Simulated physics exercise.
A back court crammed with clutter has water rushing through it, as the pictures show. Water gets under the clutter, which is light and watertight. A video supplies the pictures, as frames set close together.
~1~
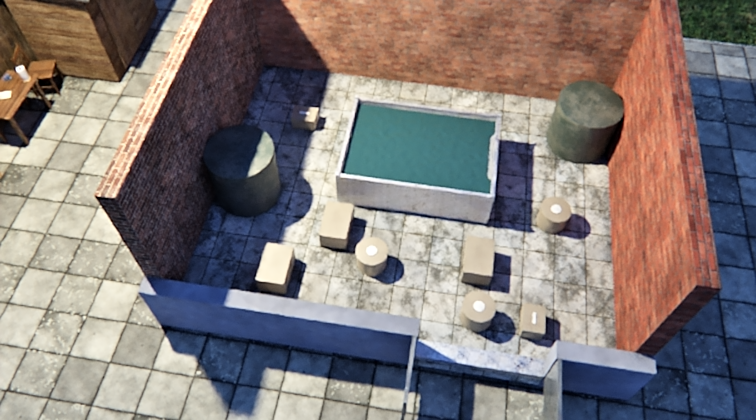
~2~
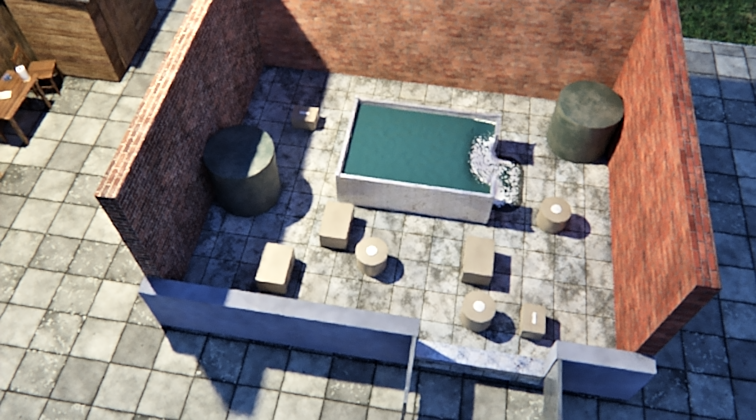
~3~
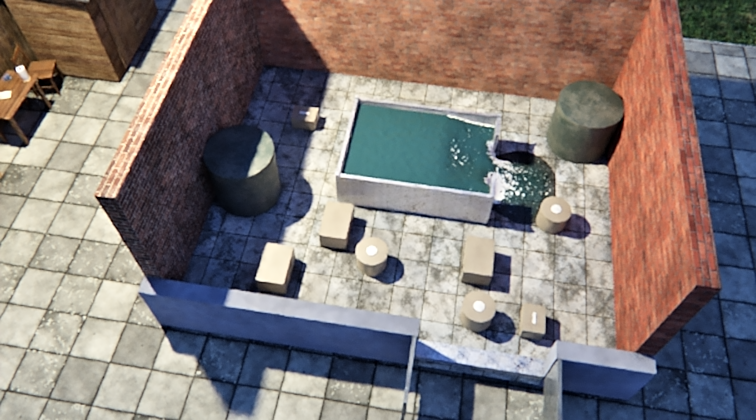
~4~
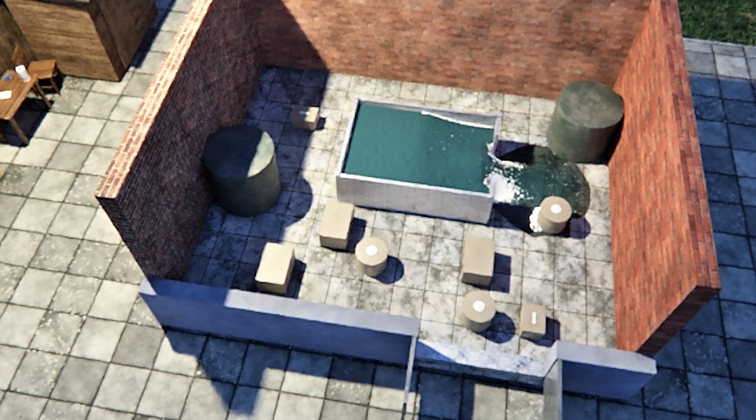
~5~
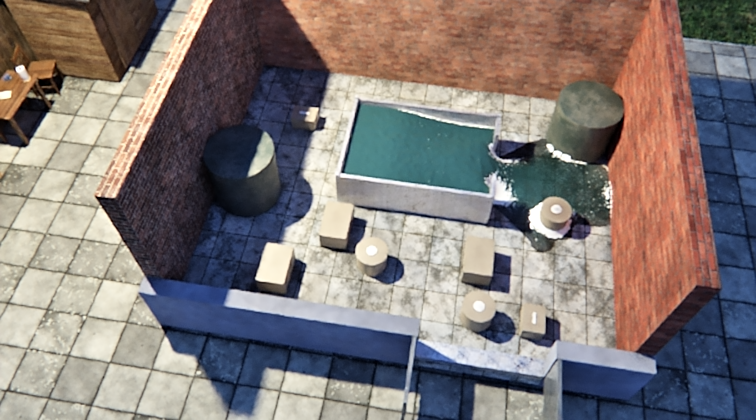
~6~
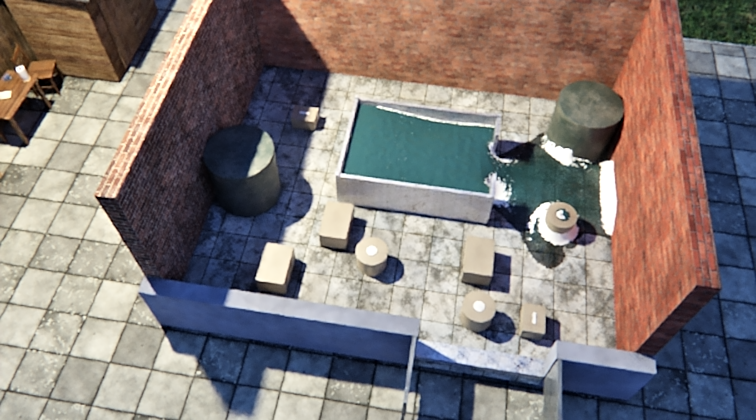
In a brick-walled back court cluttered with pale crates and tubs, water pours from the right end of a raised pool, spreads across the paving around a round tub, which shifts slightly, and reaches the right wall.
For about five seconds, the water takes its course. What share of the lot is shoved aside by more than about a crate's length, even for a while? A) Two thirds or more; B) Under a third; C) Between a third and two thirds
Between a third and two thirds (C).
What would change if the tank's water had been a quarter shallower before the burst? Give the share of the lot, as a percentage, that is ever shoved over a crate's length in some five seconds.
About 40 in every hundred loose things.
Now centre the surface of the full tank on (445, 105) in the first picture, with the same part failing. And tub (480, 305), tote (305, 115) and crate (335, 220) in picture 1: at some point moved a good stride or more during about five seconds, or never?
Object by object, in turn: Travelled a good distance, lingered near its place, lingered near its place.
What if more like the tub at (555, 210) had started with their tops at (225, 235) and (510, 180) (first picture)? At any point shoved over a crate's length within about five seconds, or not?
In sequence: Doesn't go far, travels that far.
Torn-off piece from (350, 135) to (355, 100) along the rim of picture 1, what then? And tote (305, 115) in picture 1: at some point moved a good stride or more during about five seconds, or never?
From what the pictures show, it travelled at least that.
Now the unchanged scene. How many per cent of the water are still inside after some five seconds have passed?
Estimate: Roughly 90 %.
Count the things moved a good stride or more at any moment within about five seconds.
It totals 3.
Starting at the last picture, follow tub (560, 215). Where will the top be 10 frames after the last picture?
Approximately at pixel (579, 336).
A moment on, 1 of 8 are well off their spots; 0 afloat.
Next, 1 of 8 are well off their spots; 1 afloat.
Later, 2 of 8 are well off their spots; 1 afloat.
In the end, 3 of 8 are well off their spots, and 3 have been at some point; 1 afloat.
